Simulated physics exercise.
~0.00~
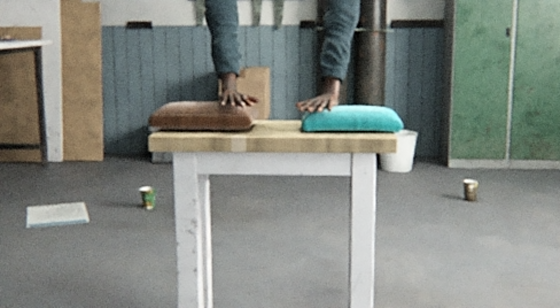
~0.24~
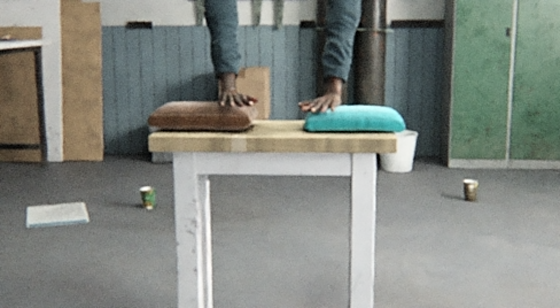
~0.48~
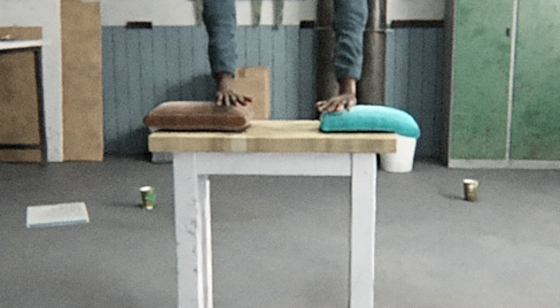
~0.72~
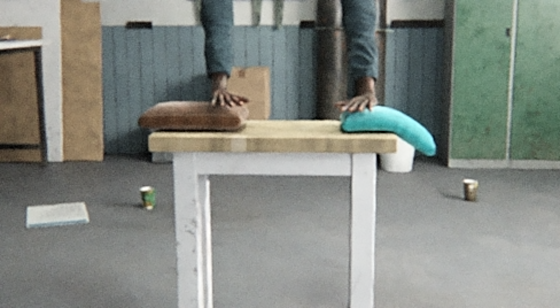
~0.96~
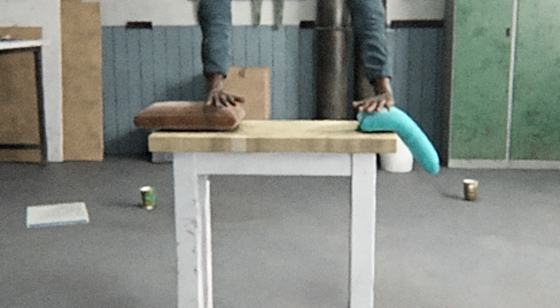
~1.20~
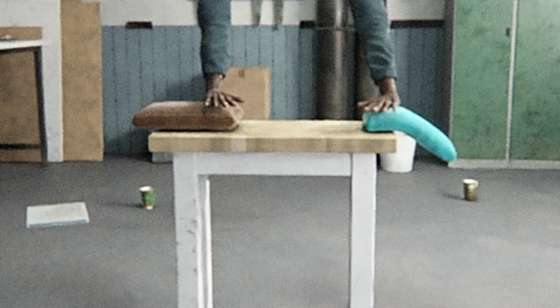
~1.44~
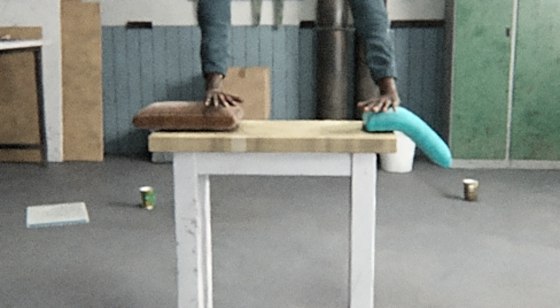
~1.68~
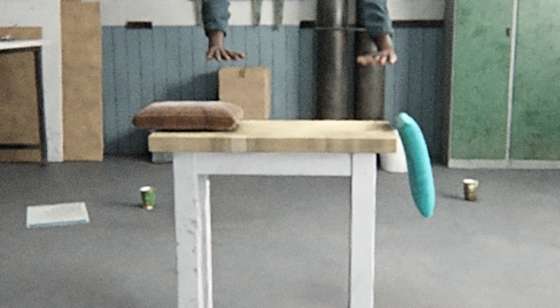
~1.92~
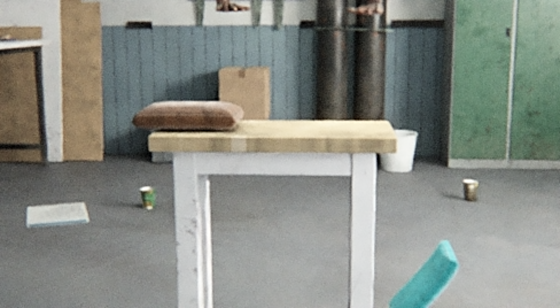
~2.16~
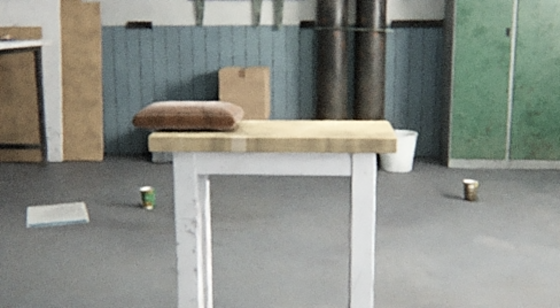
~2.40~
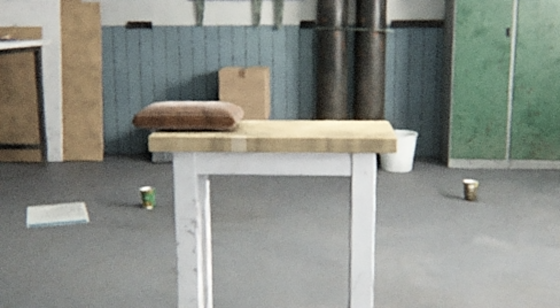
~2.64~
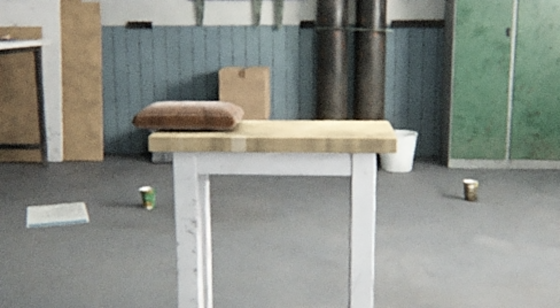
A turquoise sack is pushed right and drops off the bench; the brown one stays on.
